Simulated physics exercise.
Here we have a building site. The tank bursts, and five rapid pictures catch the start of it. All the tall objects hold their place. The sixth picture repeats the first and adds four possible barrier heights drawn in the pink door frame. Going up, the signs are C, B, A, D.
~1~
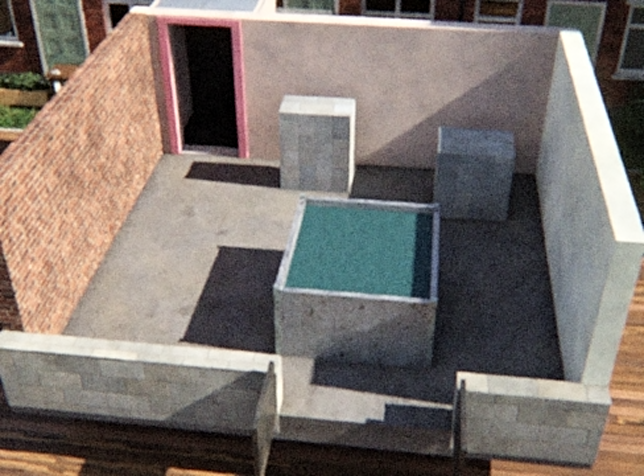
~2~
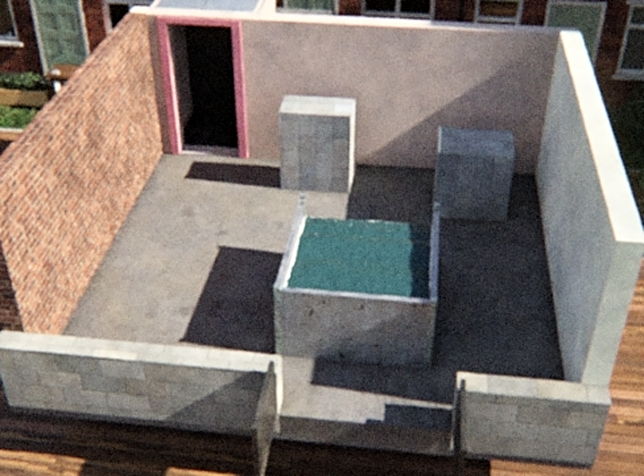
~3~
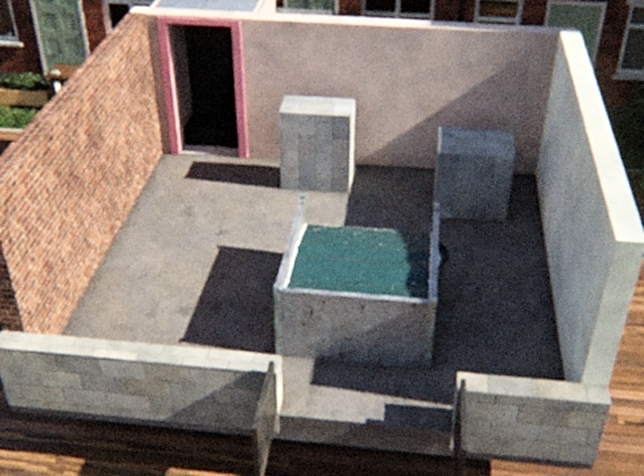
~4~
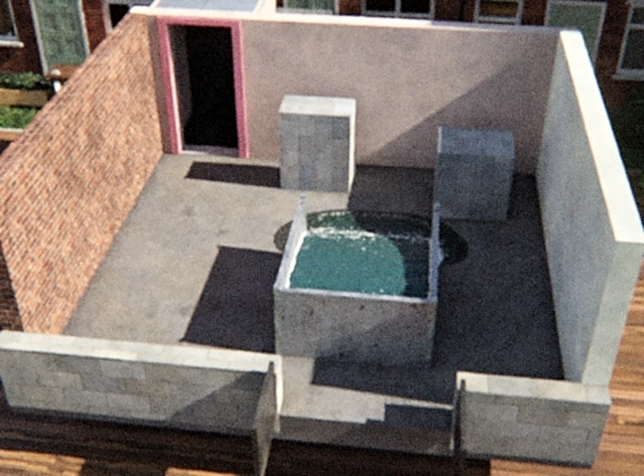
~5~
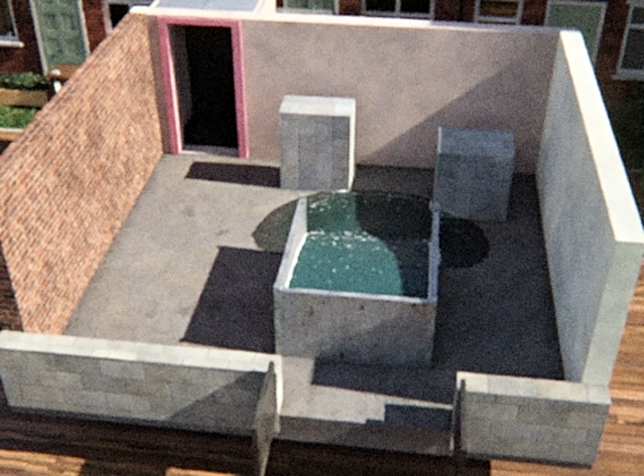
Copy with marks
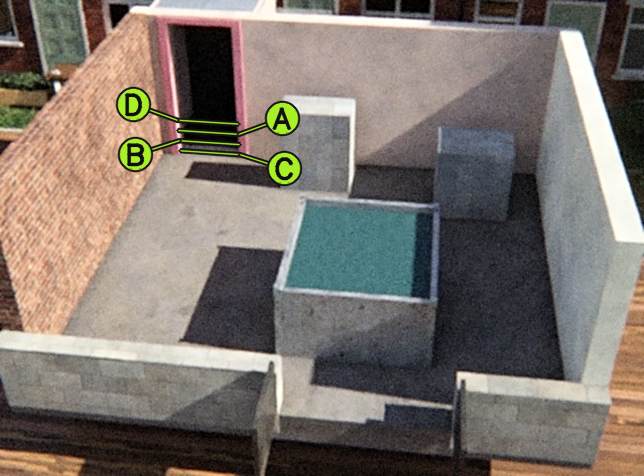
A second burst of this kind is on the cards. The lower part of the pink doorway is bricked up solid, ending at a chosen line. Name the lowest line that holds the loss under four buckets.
Choose B.
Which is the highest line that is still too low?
That is line C.
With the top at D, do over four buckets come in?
No, that is safe.
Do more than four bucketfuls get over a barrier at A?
No, not at all.
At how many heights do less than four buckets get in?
Three.
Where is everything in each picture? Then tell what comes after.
Water in the tank at rest, its middle at (362, 251); foot of the pink doorway at (210, 155); open gate at (368, 360).
Water covers 2 % of the ground, its front hidden from here.
Water covers 5 % of the ground, its front hidden from here.
Water covers 10 % of the ground, its front hidden from here.
Water covers 16 % of the ground and shows as far out as (333, 193).
On the marked copy, A at (208, 132); B at (209, 142); C at (210, 152); D at (207, 122); from the bottom up C, B, A, D.
Choosing A, nothing gets over.
Choosing B, a bucket or two gets in.
Choosing C, about 12 bucketfuls get in.
Choosing D, nothing gets over.
